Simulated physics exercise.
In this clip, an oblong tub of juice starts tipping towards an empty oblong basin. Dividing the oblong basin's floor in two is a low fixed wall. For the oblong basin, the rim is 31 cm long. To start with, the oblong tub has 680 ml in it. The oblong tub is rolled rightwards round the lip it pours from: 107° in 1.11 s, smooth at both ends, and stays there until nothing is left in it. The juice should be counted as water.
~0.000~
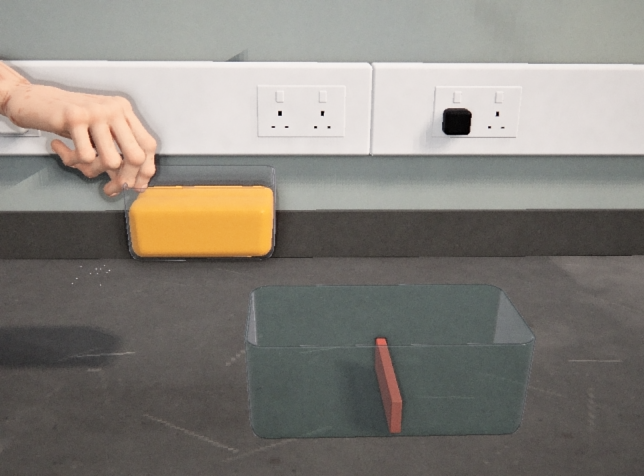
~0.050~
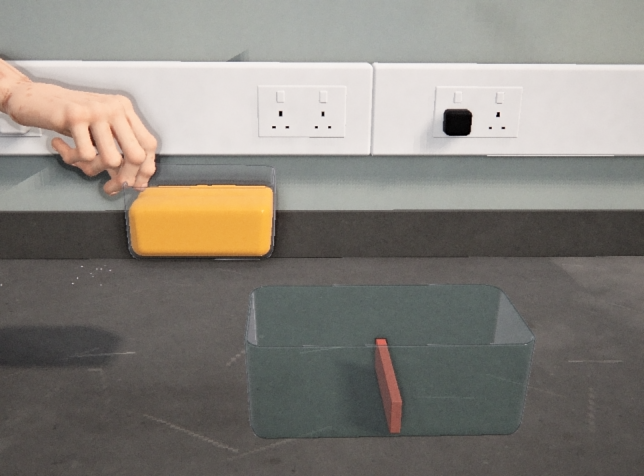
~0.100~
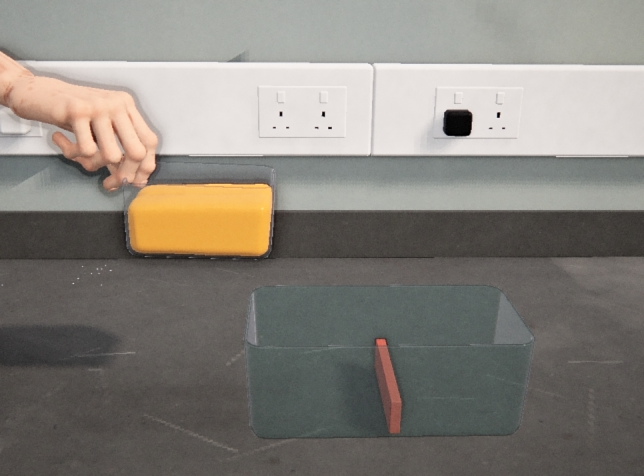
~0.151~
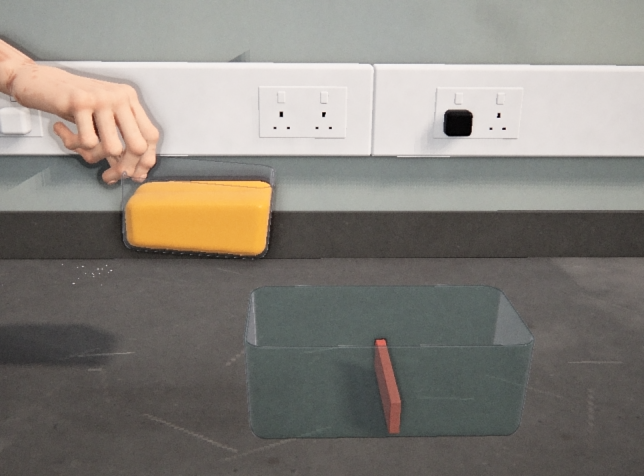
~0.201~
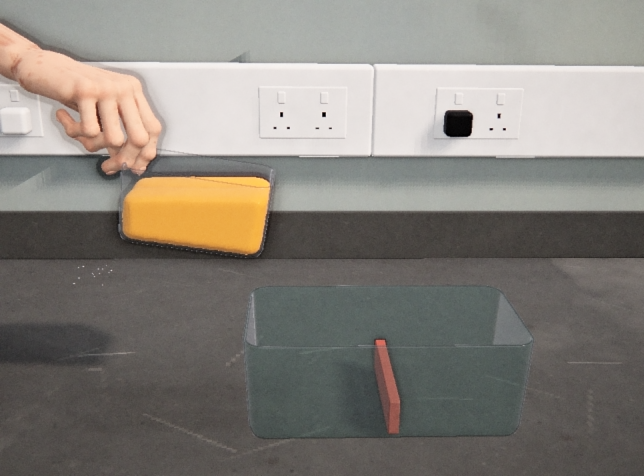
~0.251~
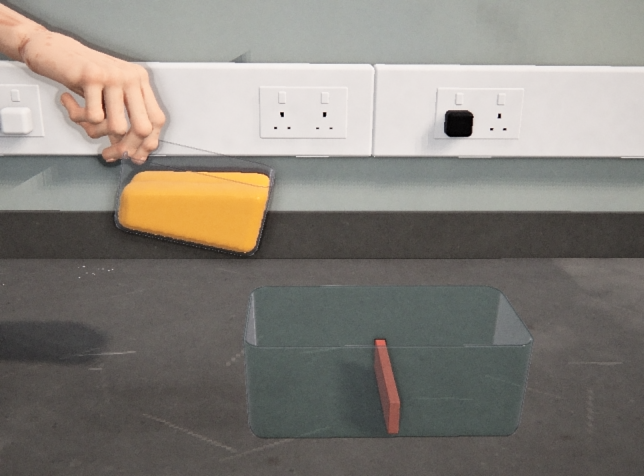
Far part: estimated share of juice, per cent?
46 per cent.
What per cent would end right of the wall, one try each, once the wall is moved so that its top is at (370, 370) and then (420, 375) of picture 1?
65 in a hundred, followed by 10 in a hundred.
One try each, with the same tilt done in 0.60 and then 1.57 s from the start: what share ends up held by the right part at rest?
I'd say 50 percent on the first go, 30 percent on the next.
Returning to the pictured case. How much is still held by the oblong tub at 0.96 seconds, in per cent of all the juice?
Roughly 10 percent remains.
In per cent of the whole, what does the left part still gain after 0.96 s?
About 24 per cent.
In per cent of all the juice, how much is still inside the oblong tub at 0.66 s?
Remaining: Near 58 % of the total.
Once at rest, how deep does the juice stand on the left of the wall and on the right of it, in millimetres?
About 16 mm left, about 16 mm right.
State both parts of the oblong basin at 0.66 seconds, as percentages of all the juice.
4 left and 0 right, roughly.
After 0.66 s the tilt is 69° and 58 per cent is still to pour, 4 is left of the wall and 0 right of it.
After 0.96 s the tilt is 102° and 10 per cent is still to pour, 29 is left of the wall and 45 right of it.
After 1.27 s the tilt is 107° and 0 per cent is still to pour, 51 is left of the wall and 45 right of it.
After 1.61 s the tilt is 107° and 0 per cent is still to pour, 53 is left of the wall and 45 right of it.
In the end 53 per cent lies left of the wall, 46 right of it and 2 outside.
